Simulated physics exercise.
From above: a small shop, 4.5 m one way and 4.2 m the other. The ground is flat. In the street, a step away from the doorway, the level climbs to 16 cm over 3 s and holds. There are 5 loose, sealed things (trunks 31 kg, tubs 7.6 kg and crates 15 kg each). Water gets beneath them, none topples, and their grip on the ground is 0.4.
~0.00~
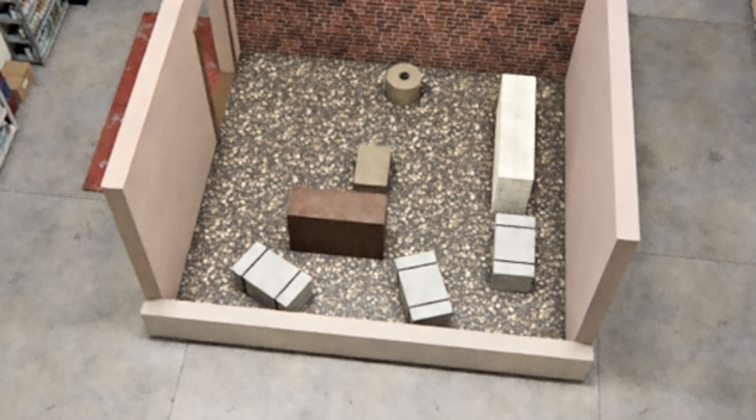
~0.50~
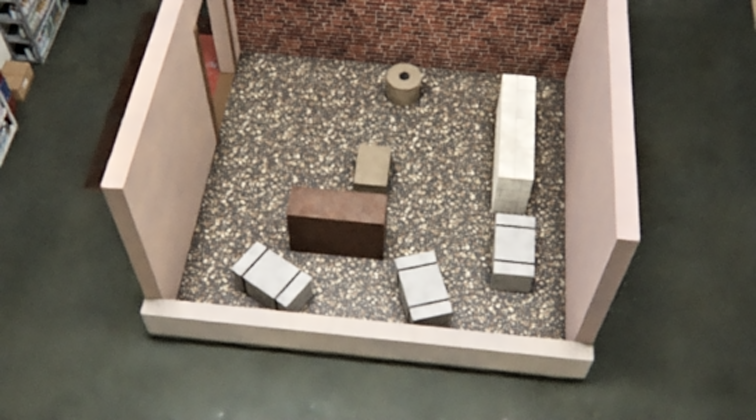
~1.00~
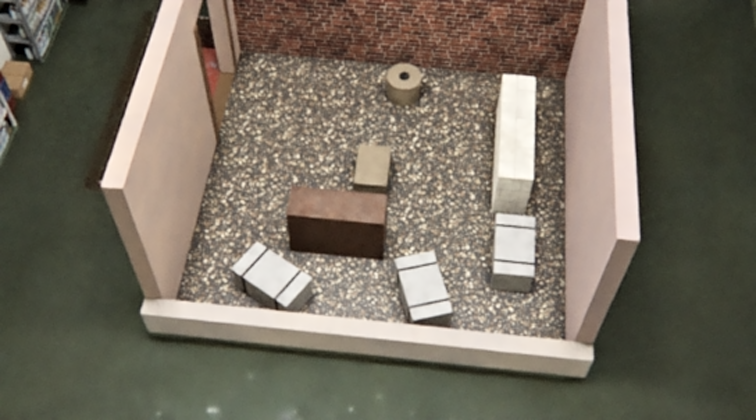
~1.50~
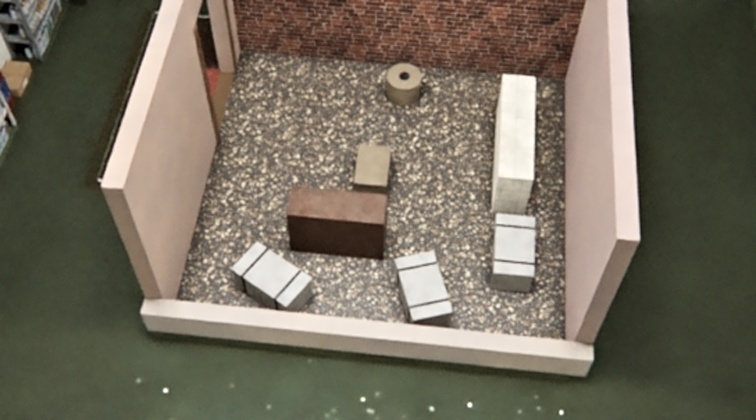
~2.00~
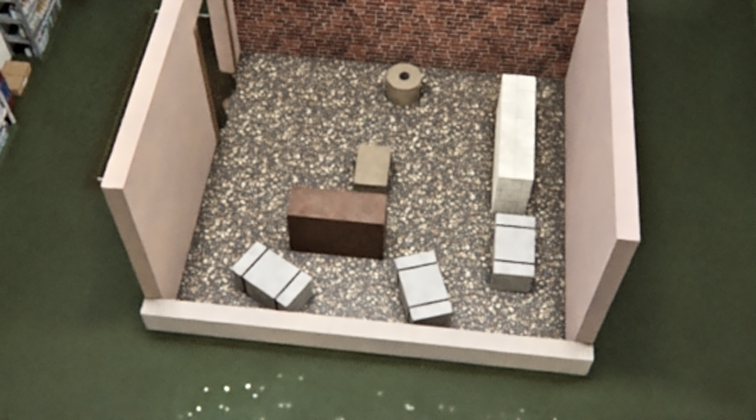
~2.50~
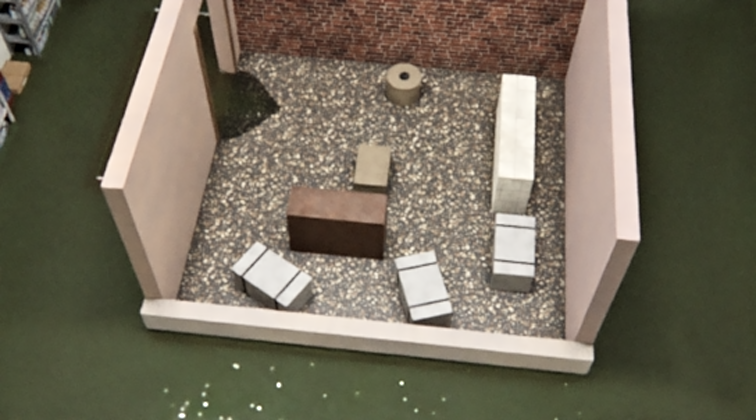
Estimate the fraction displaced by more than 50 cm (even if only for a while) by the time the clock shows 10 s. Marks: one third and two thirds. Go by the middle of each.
That comes to less than a third.
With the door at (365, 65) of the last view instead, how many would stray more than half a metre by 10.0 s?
In that case 1 of them.
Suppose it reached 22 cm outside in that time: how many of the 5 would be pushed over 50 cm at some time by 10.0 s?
In that case 3 of them.
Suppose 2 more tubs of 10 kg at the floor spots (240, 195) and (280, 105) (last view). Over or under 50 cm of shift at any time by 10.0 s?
In that order: Under, more.
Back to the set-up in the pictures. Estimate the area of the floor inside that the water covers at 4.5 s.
Some 6.0 m2.
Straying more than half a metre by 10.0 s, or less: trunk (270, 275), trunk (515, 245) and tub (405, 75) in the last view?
In that order: Less, less, past it.
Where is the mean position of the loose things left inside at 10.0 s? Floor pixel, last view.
Around (427, 245).
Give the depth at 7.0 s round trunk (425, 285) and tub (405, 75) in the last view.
Roughly 0 and 6 cm.
After 3.5 s 0 of 5 are over 50 cm from their spots; 0 afloat.
After 4.5 s 0 of 5 are over 50 cm from their spots; 0 afloat.
After 7.0 s 1 of 5 are over 50 cm from their spots; 1 afloat.
After 10.0 s 1 of 5 are over 50 cm from their spots, and 1 have been at some point; 1 afloat.
